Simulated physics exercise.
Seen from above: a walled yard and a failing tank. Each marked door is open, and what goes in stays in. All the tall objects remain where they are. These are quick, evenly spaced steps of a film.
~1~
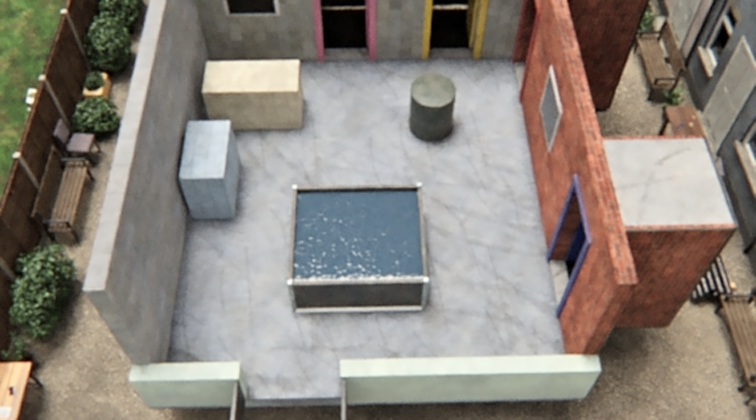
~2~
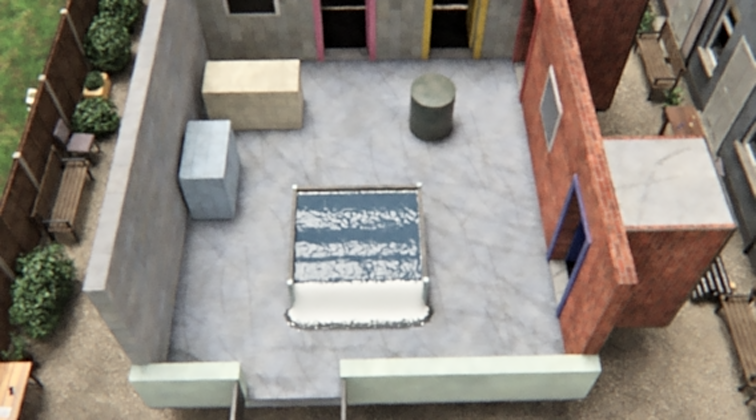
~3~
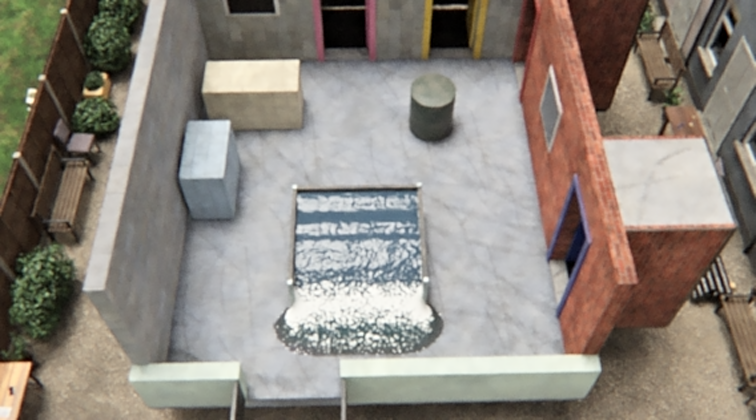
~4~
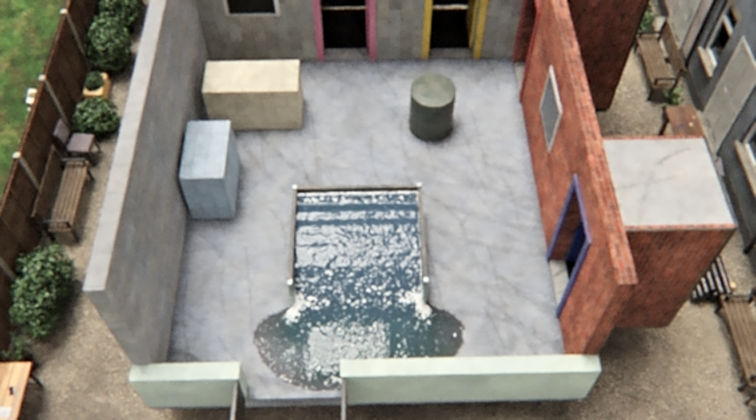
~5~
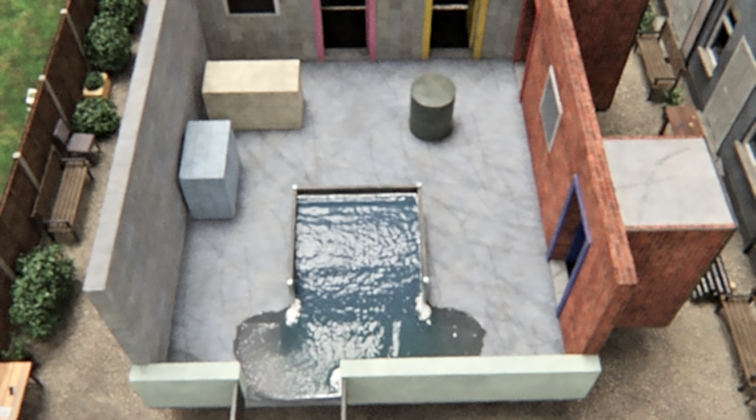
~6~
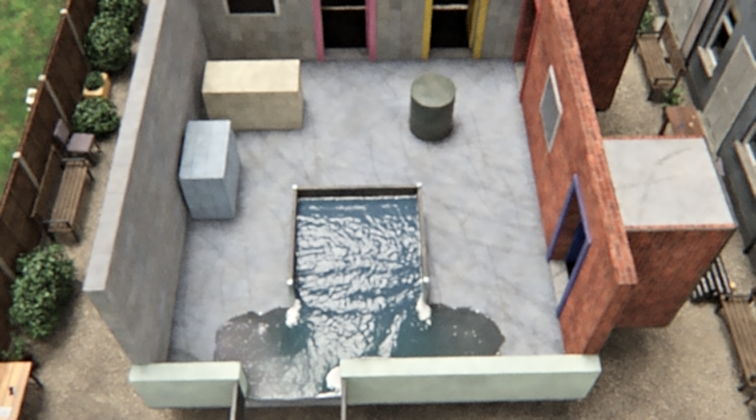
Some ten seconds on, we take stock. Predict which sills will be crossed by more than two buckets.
The red door stays within two buckets of inflow; the yellow door passes two buckets of inflow; the blue door passes two buckets of inflow; the pink door stays within two buckets of inflow.
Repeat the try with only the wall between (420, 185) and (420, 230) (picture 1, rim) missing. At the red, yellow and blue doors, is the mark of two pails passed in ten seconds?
The red door exceeds the mark; the yellow door exceeds the mark; the blue door exceeds the mark.
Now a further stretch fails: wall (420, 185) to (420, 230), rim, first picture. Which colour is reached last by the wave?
That's the pink-painted one.
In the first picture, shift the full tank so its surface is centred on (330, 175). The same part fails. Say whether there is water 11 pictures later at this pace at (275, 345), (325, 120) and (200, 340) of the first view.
Going through the three spots in turn: Gets wet, stays untouched, gets wet.
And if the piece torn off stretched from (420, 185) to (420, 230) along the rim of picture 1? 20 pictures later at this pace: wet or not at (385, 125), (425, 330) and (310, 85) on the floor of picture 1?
In turn: Untouched, then inundated, then untouched.
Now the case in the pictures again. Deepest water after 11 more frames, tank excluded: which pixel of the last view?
Check close to (566, 376).
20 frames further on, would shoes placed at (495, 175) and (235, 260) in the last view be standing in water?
Result, in the order given: Wetted / wetted.
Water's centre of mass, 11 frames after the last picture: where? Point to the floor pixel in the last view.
My pick is pixel (393, 317).
A moment on, water covers 15 % of the floor; the red door not reached, the yellow door not reached, the blue door not reached, the pink door not reached.
Next, water covers 25 % of the floor; the red door not reached, the yellow door not reached, the blue door under two buckets in, the pink door not reached.
Then, water covers 45 % of the floor; the red door not reached, the yellow door not reached, the blue door over two buckets in, the pink door not reached.
Later, water covers 75 % of the floor; the red door wet at the sill, nothing in, the yellow door over two buckets in, the blue door over two buckets in, the pink door not reached.
In the end, water covers 95 % of the floor; the red door under two buckets in, the yellow door over two buckets in, the blue door over two buckets in, the pink door wet at the sill, nothing in.
